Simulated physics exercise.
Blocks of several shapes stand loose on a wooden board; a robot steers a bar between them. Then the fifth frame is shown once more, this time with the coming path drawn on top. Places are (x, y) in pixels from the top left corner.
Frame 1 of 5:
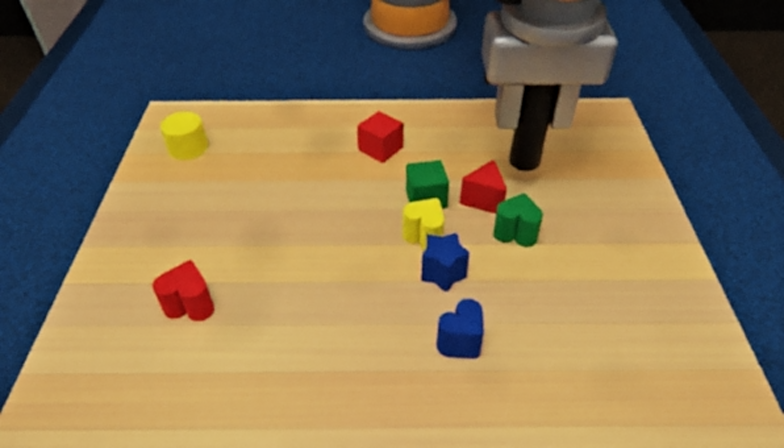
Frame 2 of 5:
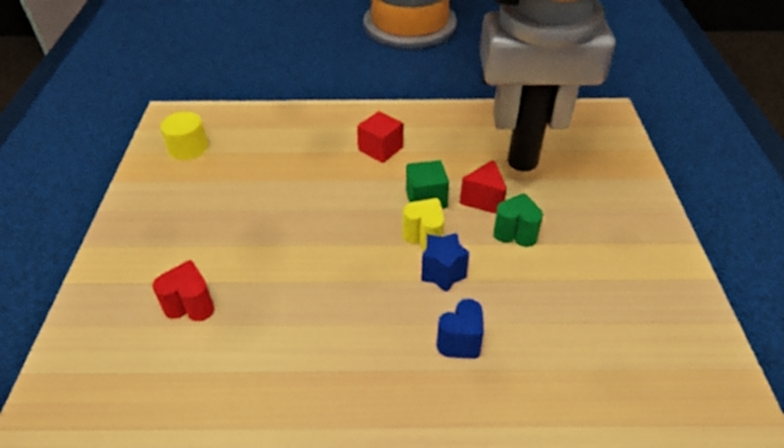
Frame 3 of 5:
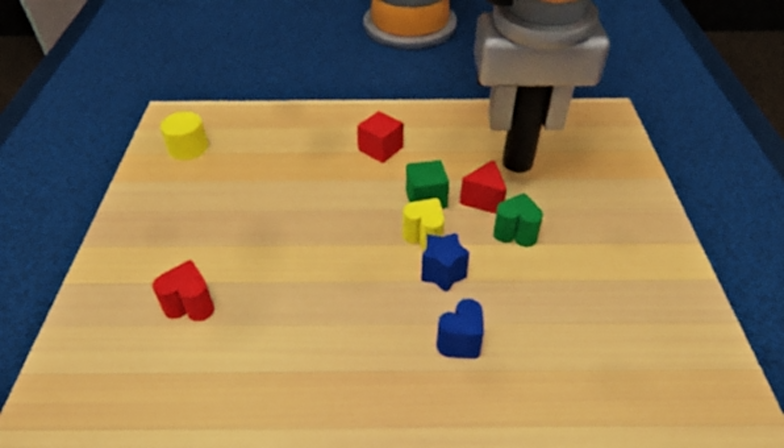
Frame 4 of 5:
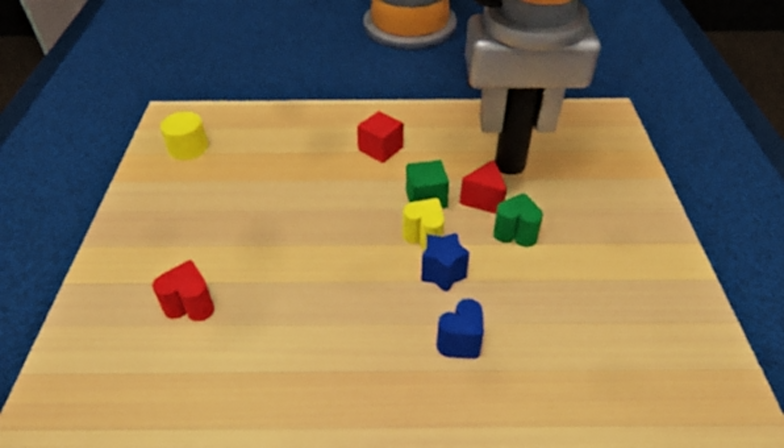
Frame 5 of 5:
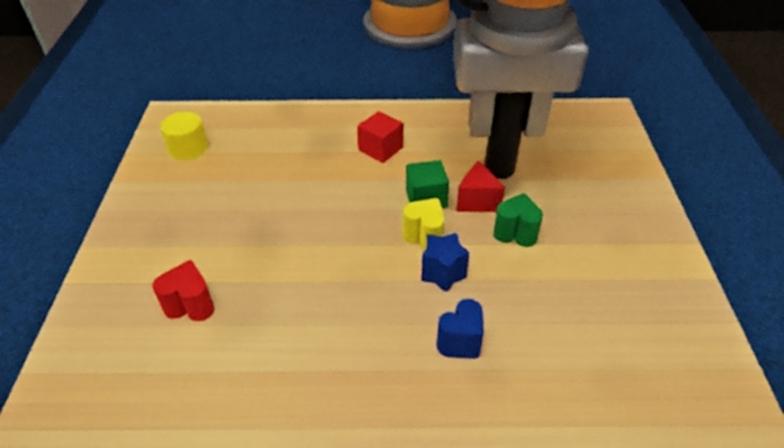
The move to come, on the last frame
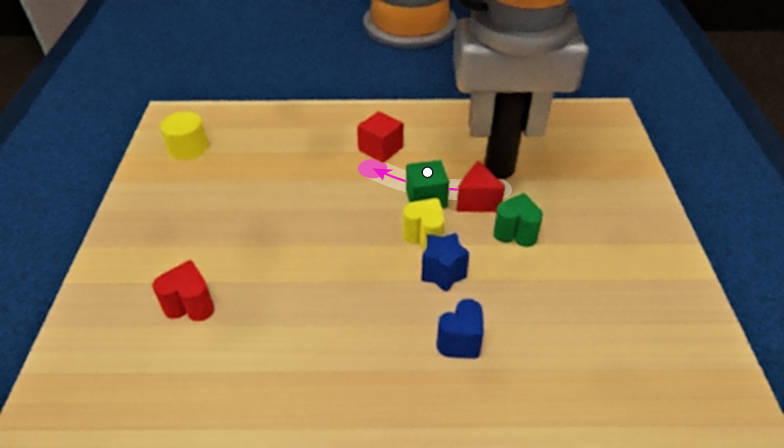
A robot arm with a black bar reaches over the far right of a pale wooden board on a blue surface, seen from above the near edge. Red, green, yellow and blue blocks cluster right of centre, with a yellow cylinder far left and a red heart nearer. The bar slides slightly left and nearer, finally nudging the red triangular block a little left, while the other blocks and camera stay still.
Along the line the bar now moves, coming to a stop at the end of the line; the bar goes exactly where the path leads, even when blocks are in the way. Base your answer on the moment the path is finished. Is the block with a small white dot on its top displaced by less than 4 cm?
The answer is yes.
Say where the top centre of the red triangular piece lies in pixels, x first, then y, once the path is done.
When the path ends, it will be at (459, 187).
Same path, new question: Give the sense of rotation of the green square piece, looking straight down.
Counter-clockwise, from overhead.
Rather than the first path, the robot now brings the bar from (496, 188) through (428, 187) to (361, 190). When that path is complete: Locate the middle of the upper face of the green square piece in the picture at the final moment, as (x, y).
It sits at (382, 187).
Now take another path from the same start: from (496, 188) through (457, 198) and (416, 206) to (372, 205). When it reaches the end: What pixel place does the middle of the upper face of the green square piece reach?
(335, 181)
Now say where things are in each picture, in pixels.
Tip of the bar at (524, 162), middles of tops, red square piece at (380, 123), green square piece at (428, 172), red triangular piece at (487, 175), green heart-shaped block at (521, 208), in the first picture.
Bar at (523, 162), nothing pushed, in the second picture.
Bar at (518, 163), nothing pushed, in the third picture.
Bar at (510, 166), nothing pushed, in the fourth picture.
Bar at (499, 170), red square piece at (380, 123), green square piece at (428, 172), red triangular piece at (481, 177), green heart-shaped block at (521, 208), in the fifth picture.
The line goes from (496, 188) via (453, 189) and (410, 182), ending at (373, 168); the dot is on the green square piece.
What follows on the original path. One third of the way, bar at (453, 171); green square piece at (421, 175); red triangular piece at (460, 187), turned 35° anticlockwise.
Two thirds of the way, bar at (409, 163); green square piece at (395, 177), turned 55° anticlockwise; red triangular piece at (459, 187), turned 40° anticlockwise.
At the end, bar at (372, 150); red square piece at (377, 120), turned 15° clockwise; green square piece at (395, 177), turned 55° anticlockwise; red triangular piece at (459, 187), turned 40° anticlockwise; green heart-shaped block unmoved.
